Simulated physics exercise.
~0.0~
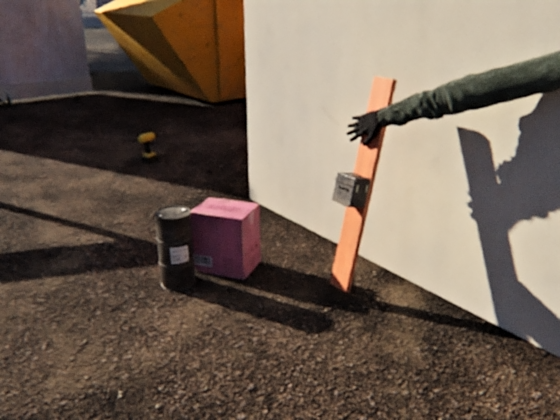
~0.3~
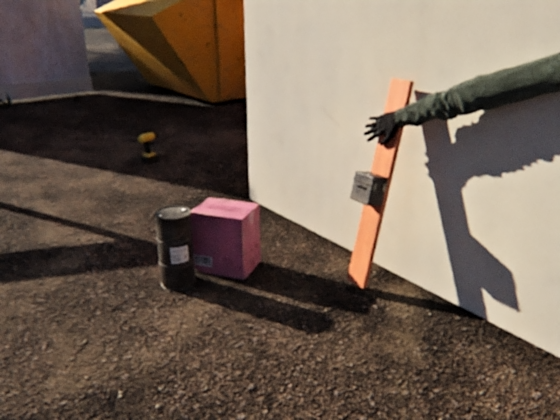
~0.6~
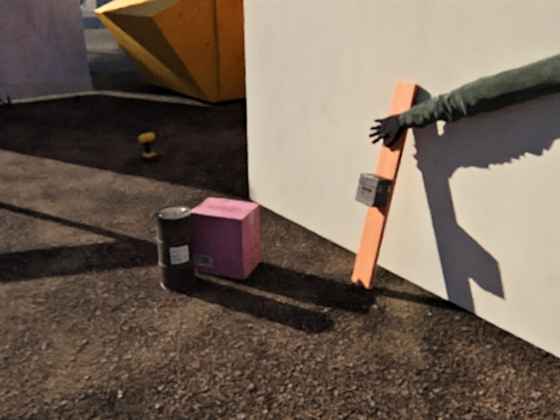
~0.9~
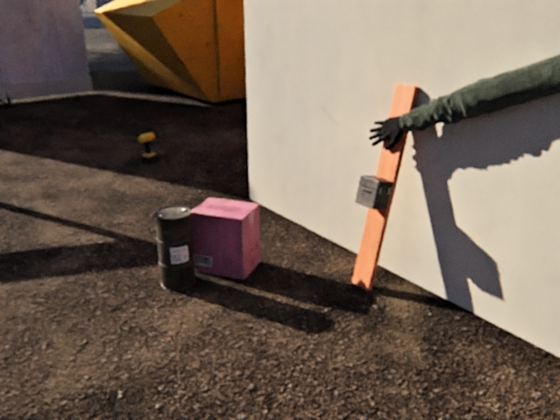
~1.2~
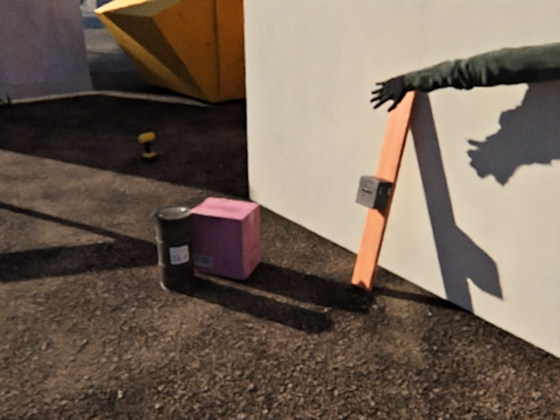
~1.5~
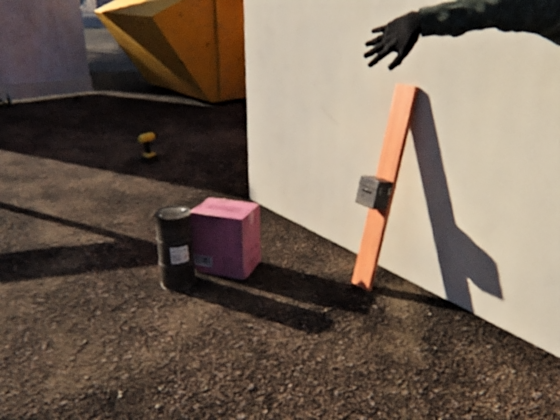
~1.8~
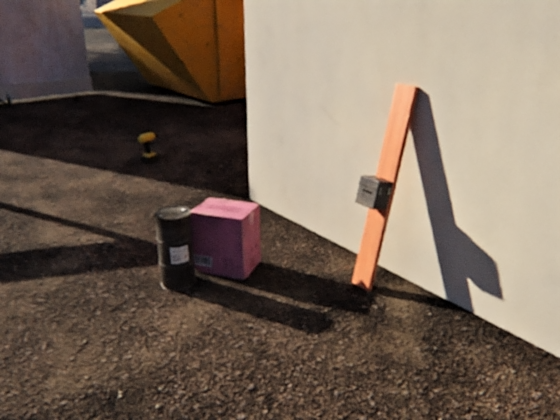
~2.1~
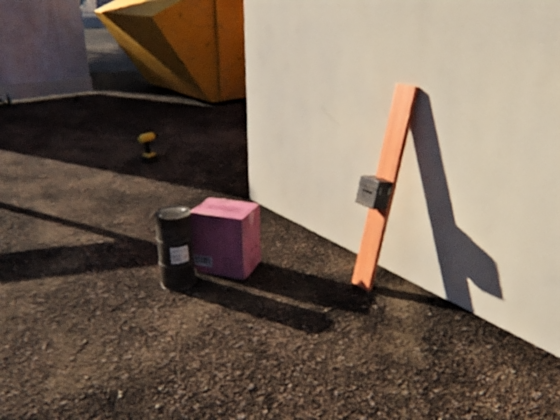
An orange plank is leaned against a wall by a gloved hand, which withdraws, leaving it standing.
